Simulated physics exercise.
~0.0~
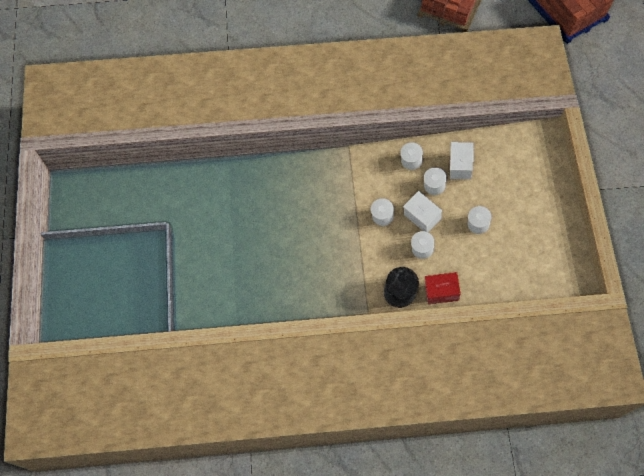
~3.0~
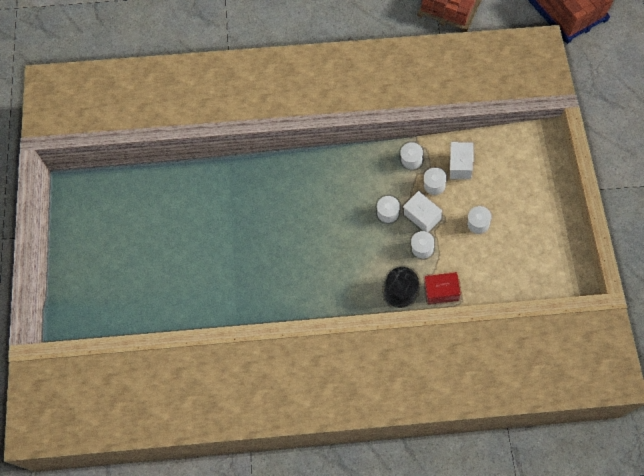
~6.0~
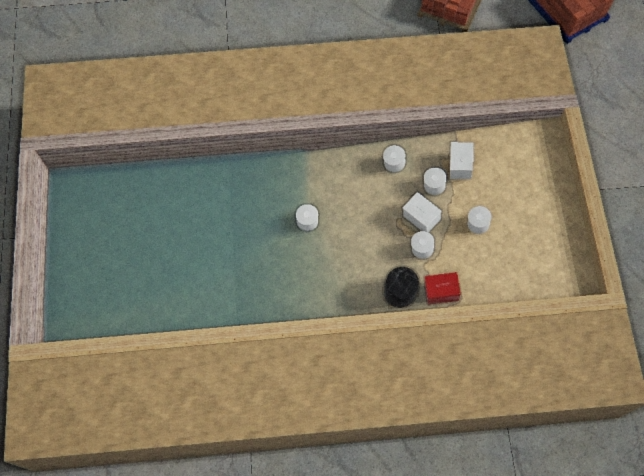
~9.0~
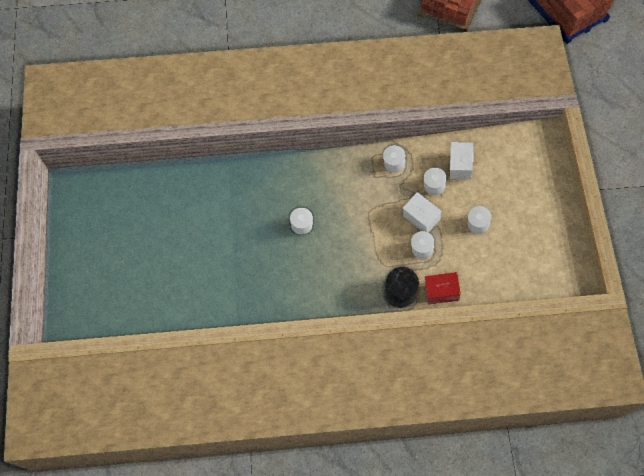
Water spreads up a sandy slope and draws back, leaving one white tub floating offshore.
